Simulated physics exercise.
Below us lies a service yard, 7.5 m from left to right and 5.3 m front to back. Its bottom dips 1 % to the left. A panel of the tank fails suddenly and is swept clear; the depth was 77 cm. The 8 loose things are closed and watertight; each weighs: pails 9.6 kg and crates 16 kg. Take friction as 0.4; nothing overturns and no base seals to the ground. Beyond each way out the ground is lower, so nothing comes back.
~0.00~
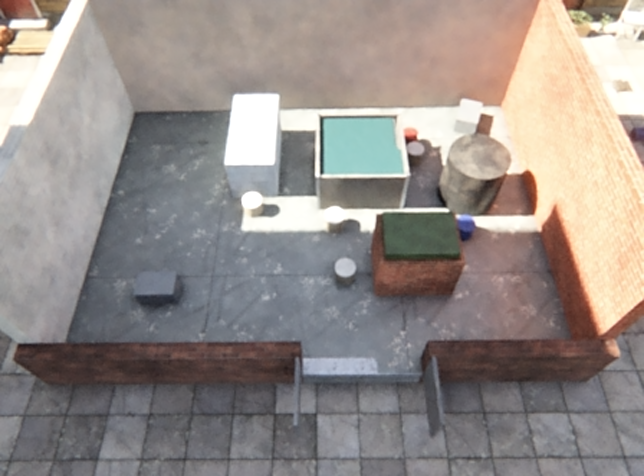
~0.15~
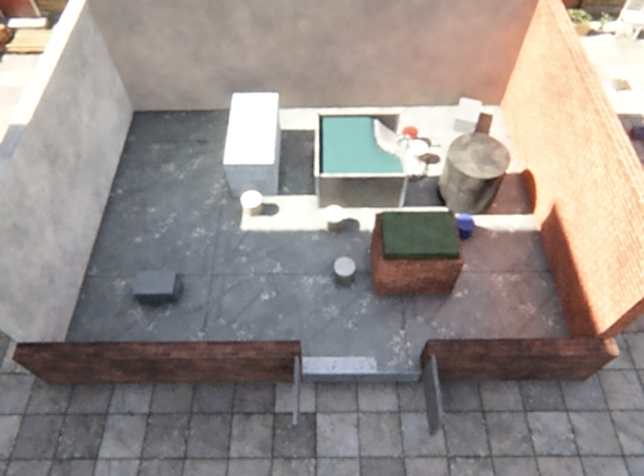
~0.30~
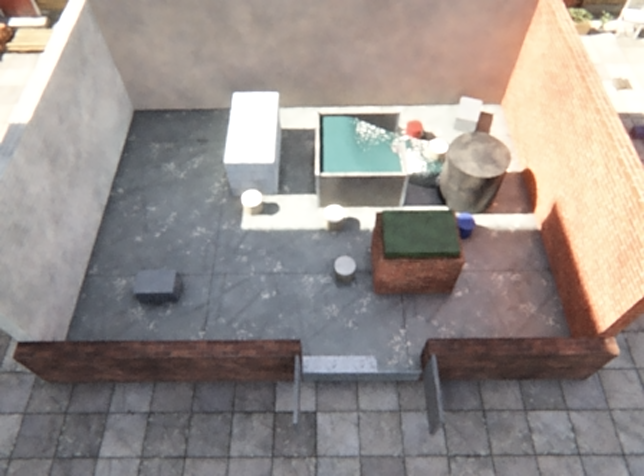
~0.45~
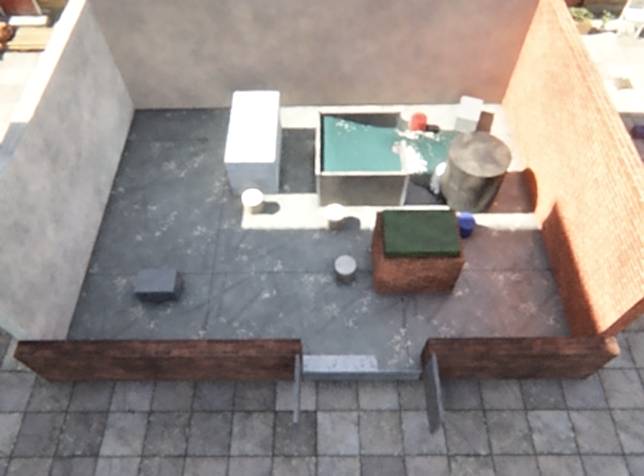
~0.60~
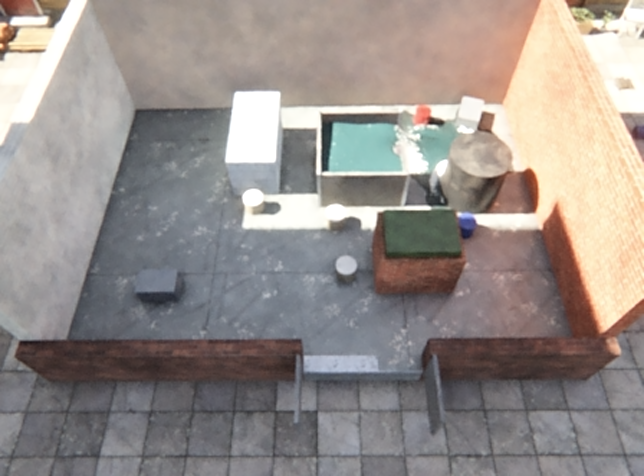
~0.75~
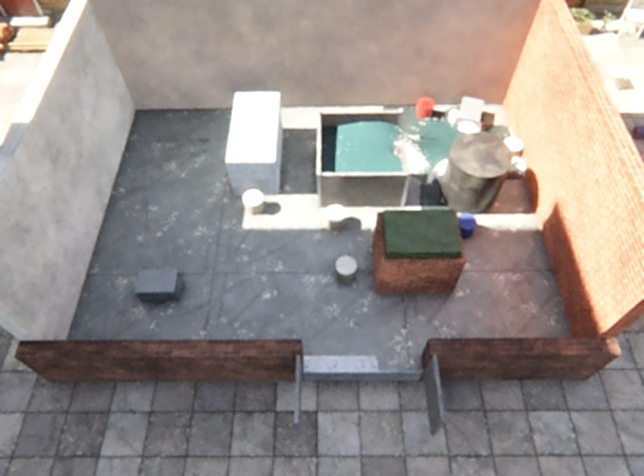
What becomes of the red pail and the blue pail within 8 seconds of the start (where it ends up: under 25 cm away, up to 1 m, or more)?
Red pail ends far away, blue pail barely shifts.
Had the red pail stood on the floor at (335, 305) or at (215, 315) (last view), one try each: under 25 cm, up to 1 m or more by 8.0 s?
In turn: It barely shifts; it barely shifts.
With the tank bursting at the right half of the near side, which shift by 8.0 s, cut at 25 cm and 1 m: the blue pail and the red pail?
In that case the blue pail ends far away, the red pail holds its place.
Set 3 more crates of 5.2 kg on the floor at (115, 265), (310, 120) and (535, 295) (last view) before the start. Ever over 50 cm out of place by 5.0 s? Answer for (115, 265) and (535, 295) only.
In turn: Short of it, past it.
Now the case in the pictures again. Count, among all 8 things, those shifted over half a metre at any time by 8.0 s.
That makes 3.
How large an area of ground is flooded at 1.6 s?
Roughly 9.0 m2.
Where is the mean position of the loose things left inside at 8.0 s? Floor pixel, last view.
Around (355, 211).
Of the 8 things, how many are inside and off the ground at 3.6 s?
At that moment 2.
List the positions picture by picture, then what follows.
The red pail at (410, 133), on the bottom; the blue pail at (467, 223), on the bottom; 2.0 m2 under water; 0 of 8 have shifted, in the first picture.
The red pail at (410, 131) rests on the ground; the blue pail at (466, 222), on the bottom; water covers 2.5 m2; 1 of 8 have shifted, in the second picture.
The red pail at (415, 125), on the bottom, 18 cm from its start; the blue pail at (466, 221) rests on the ground; 3.1 m2 under water; 2 of 8 have shifted, in the third picture.
The red pail at (420, 118), on the bottom, 39 cm from its start; the blue pail at (467, 221) rests on the ground; water covers 3.9 m2; 2 of 8 have shifted, in the fourth picture.
The red pail at (424, 111) rests on the ground, 60 cm from its start; the blue pail at (468, 221), on the bottom; water covers 4.8 m2; 2 of 8 have shifted, in the fifth picture.
The red pail at (426, 104) rests on the ground, 82 cm from its start; the blue pail at (468, 221), on the bottom; 5.8 m2 under water; 2 of 8 have shifted, in the sixth picture.
After 1.6 s the red pail is near (429, 98), 1.0 m from its start, aground; the blue pail is near (468, 221), 0.0 m from its start, aground; 0 of 8 are out; 2 afloat.
After 3.6 s the red pail is near (353, 124), 1.1 m from its start, aground; the blue pail is near (468, 221), 0.0 m from its start, aground; 0 of 8 are out; 2 afloat.
After 5.6 s the red pail is near (291, 125), 2.3 m from its start, aground; the blue pail is near (468, 221), 0.0 m from its start, aground; 0 of 8 are out; 1 afloat.
After 8.0 s the red pail is near (291, 126), 2.3 m from its start, aground; the blue pail is near (468, 221), 0.0 m from its start, aground; 0 of 8 are out; 1 afloat.
